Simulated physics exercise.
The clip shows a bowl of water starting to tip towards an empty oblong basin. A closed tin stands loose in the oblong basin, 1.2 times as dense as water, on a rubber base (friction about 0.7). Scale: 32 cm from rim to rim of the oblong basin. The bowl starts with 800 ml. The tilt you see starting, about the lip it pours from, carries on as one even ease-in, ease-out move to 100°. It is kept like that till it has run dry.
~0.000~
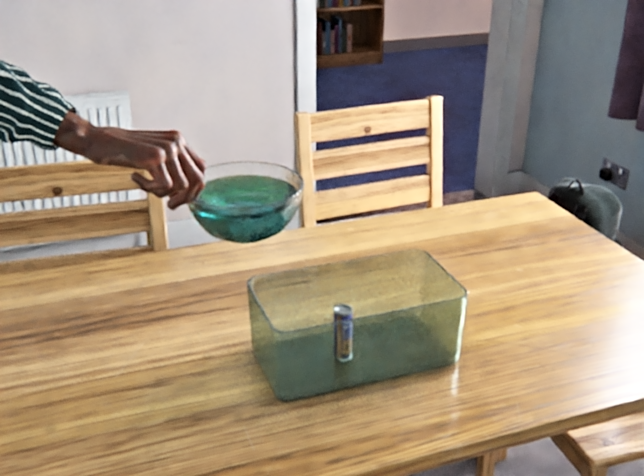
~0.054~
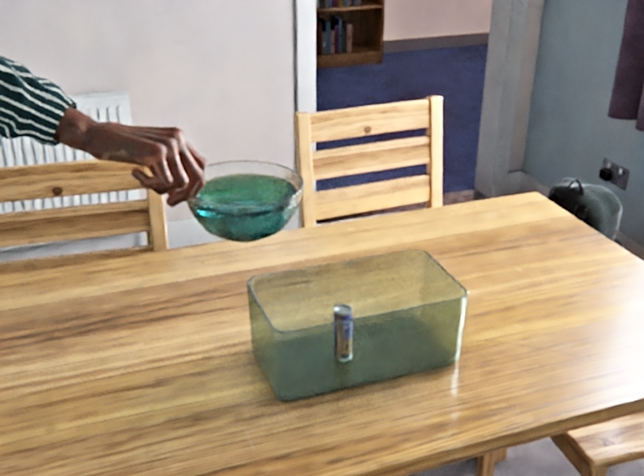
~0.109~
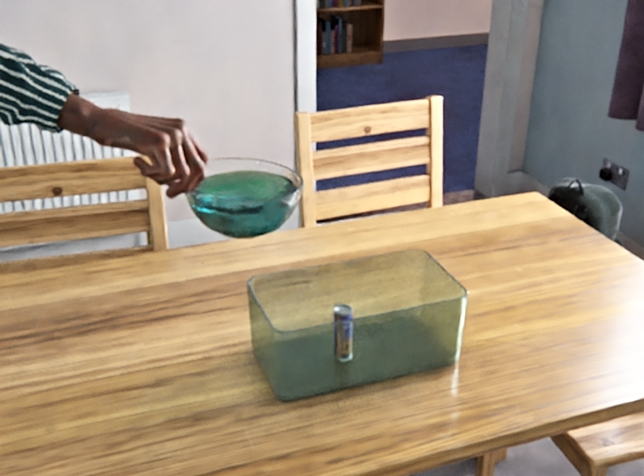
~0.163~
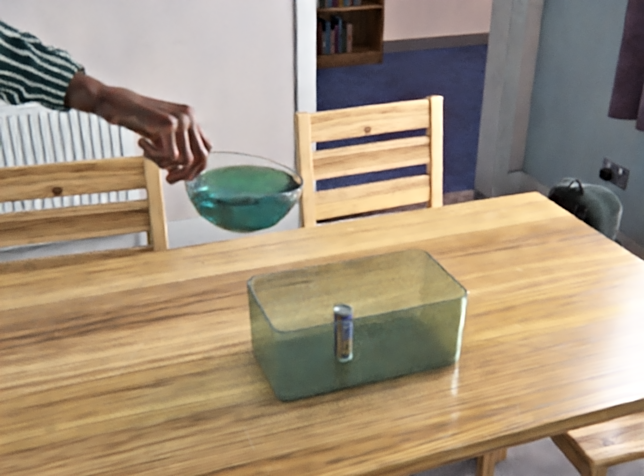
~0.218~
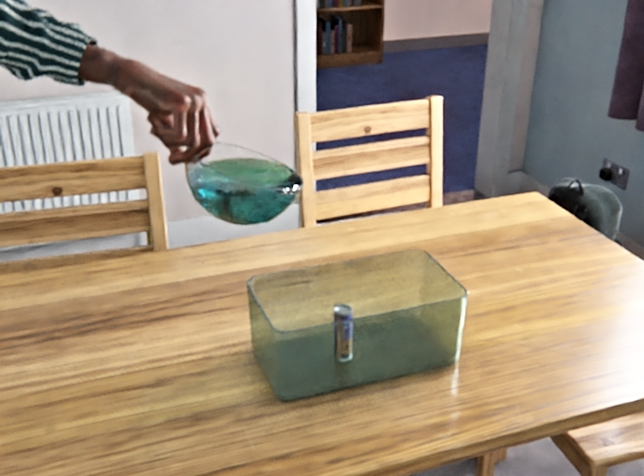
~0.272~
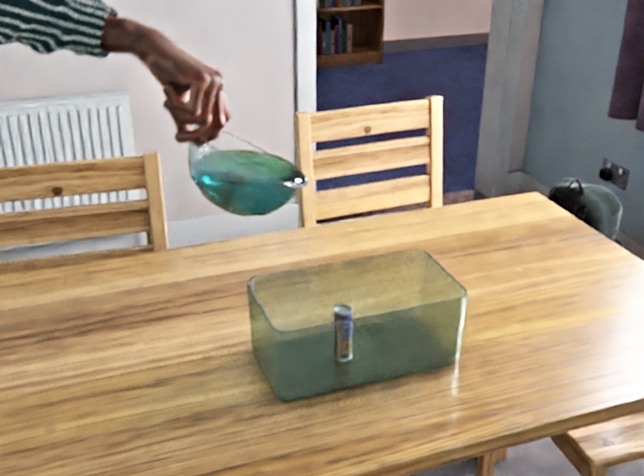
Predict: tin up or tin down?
The tin topples.
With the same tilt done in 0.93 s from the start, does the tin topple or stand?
Then it stays up.
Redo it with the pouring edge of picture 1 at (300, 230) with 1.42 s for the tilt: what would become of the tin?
Then it stays up.
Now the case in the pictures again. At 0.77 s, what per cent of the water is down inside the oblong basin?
Some 80 per cent.
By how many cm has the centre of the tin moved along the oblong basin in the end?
About 6.0 cm.
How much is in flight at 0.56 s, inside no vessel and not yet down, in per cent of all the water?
Some 64 per cent.
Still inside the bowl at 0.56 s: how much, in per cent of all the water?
Some 28 per cent.
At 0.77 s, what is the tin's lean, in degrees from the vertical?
It is at some 0°.
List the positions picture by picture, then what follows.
The first frame shows tilt 0°; pouring edge (300, 177); surface from (188, 201) to (295, 185); the oblong basin's rim runs from (260, 306) to (446, 272); the tin's top is at (343, 311).
The second frame shows tilt 1°; pouring edge (300, 177); surface from (188, 200) to (296, 185).
The third frame shows tilt 5°; pouring edge (300, 177); surface from (188, 195) to (295, 182).
The fourth frame shows tilt 12°; pouring edge (300, 177); surface from (188, 189) to (296, 177).
The fifth frame shows tilt 20°; pouring edge (299, 178); surface from (190, 179) to (298, 172); 1 per cent is over the edge.
The sixth frame shows tilt 30°; pouring edge (299, 178); surface from (191, 167) to (295, 170); 4 per cent is over the edge.
By 0.56 s the tilt is 86° and 28 per cent is still to pour; the tin stands where it began.
By 0.77 s the tilt is 100° and 0 per cent is still to pour; the tin stands where it began.
By 1.00 s the tilt is 100° and 0 per cent is still to pour; the tin leans 35°.
By 1.24 s the tilt is 100° and 0 per cent is still to pour; the tin lies on its side.
At rest the tin lies on its side.
